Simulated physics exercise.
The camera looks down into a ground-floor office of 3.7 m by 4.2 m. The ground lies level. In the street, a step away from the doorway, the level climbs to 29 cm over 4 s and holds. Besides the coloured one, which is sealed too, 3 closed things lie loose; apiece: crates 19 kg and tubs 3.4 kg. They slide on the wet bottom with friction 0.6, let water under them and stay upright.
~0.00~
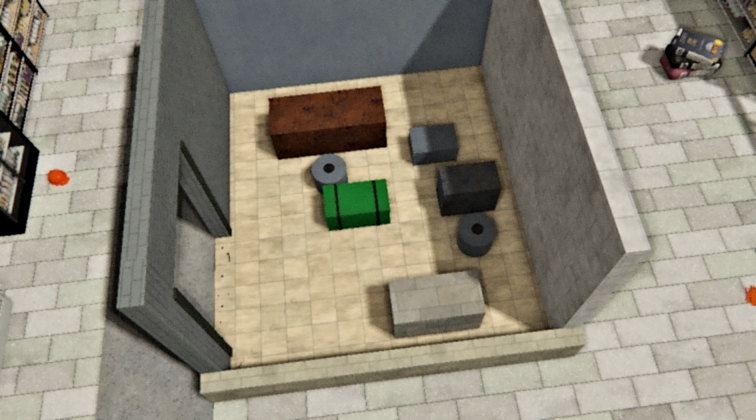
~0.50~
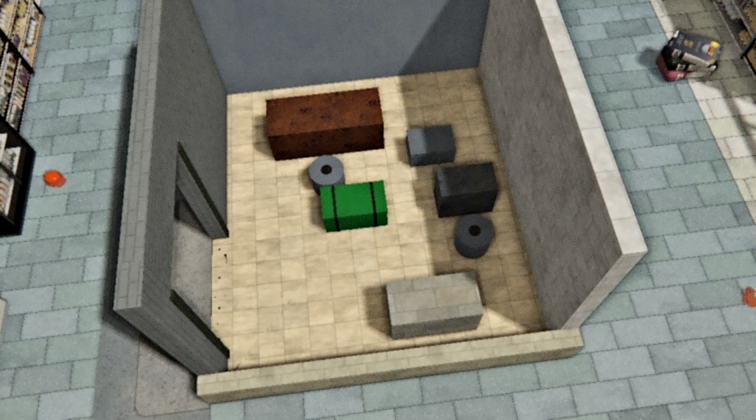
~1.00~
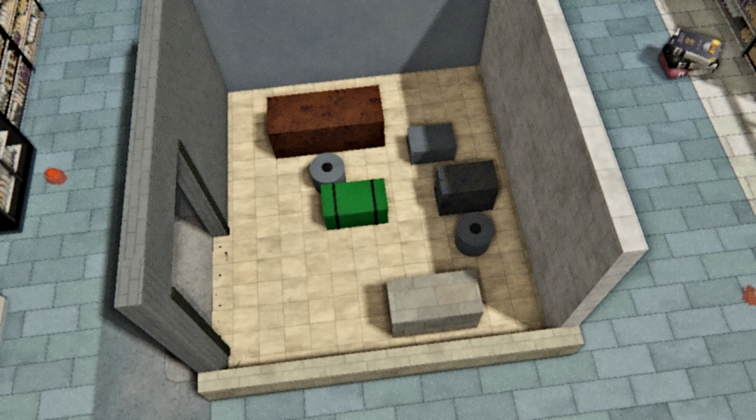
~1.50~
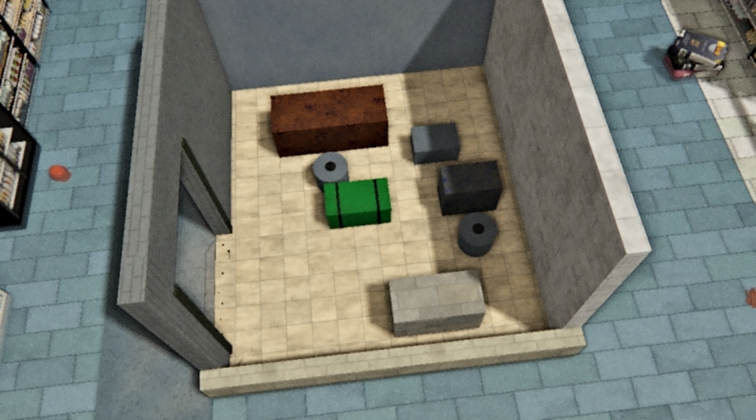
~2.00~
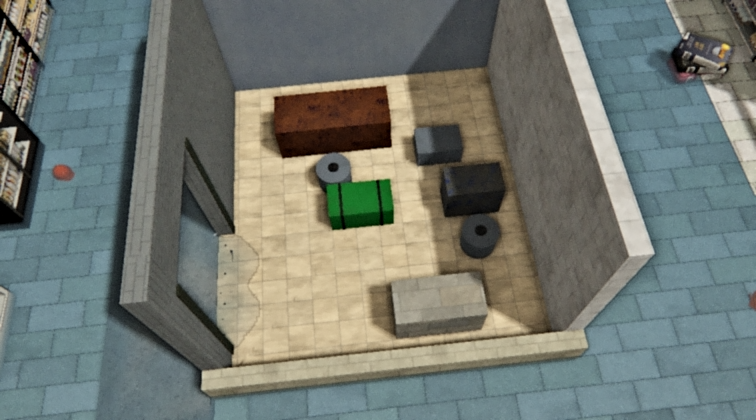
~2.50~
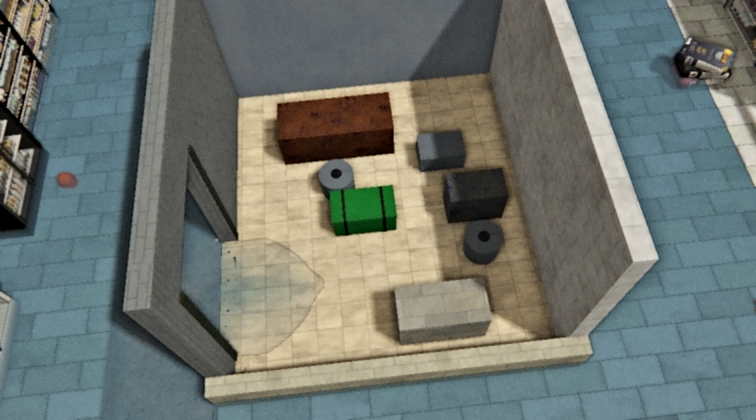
In this clip, a view from above shows a walled room holding a green trunk and other blocky and round objects, all staying still, while the paving outside turns bluish and shallow water spreads in through the left doorway.
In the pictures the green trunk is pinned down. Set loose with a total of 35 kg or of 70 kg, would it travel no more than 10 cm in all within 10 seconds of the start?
For it, neither weight holds it.
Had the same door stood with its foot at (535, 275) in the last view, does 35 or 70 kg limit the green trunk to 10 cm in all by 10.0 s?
In that case neither load is enough.
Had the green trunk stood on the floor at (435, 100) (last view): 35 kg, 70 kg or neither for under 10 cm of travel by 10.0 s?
Neither is enough.
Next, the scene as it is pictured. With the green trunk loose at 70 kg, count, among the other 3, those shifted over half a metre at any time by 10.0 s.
3 of them.
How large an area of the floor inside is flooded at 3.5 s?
Roughly 4.0 m2.
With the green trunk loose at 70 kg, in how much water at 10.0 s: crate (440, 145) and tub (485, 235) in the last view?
About 19 and 20 cm.
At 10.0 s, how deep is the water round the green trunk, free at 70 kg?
Roughly 18 cm.
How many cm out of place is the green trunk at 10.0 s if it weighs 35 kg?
Roughly 200 cm.
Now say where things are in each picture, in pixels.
The green trunk at (356, 198) rests on the ground; water covers 0.0 m2; 0 of 4 have shifted, in the first frame.
The green trunk at (354, 199) rests on the ground; water covers 0.0 m2; 0 of 4 have shifted, in the second frame.
The green trunk at (354, 197), on the bottom; water covers 0.0 m2; 0 of 4 have shifted, in the third frame.
The green trunk at (357, 196), on the bottom; 0.0 m2 under water; 0 of 4 have shifted, in the fourth frame.
The green trunk at (360, 197) rests on the ground; water covers 0.3 m2; 0 of 4 have shifted, in the fifth frame.
The green trunk at (363, 203), on the bottom; water covers 1.1 m2; 0 of 4 have shifted, in the sixth frame.
After 3.5 s the green trunk would be 0 cm from its start with 35 kg and 0 cm from its start with 70 kg; 3 cm of water round it then.
After 4.5 s the green trunk would be 0 cm from its start with 35 kg and 0 cm from its start with 70 kg; 6 cm of water round it then.
After 7.0 s the green trunk would be 67 cm from its start with 35 kg and 0 cm from its start with 70 kg; 12 cm of water round it then.
After 10.0 s the green trunk would be 179 cm from its start with 35 kg and 29 cm from its start with 70 kg; 18 cm of water round it then.
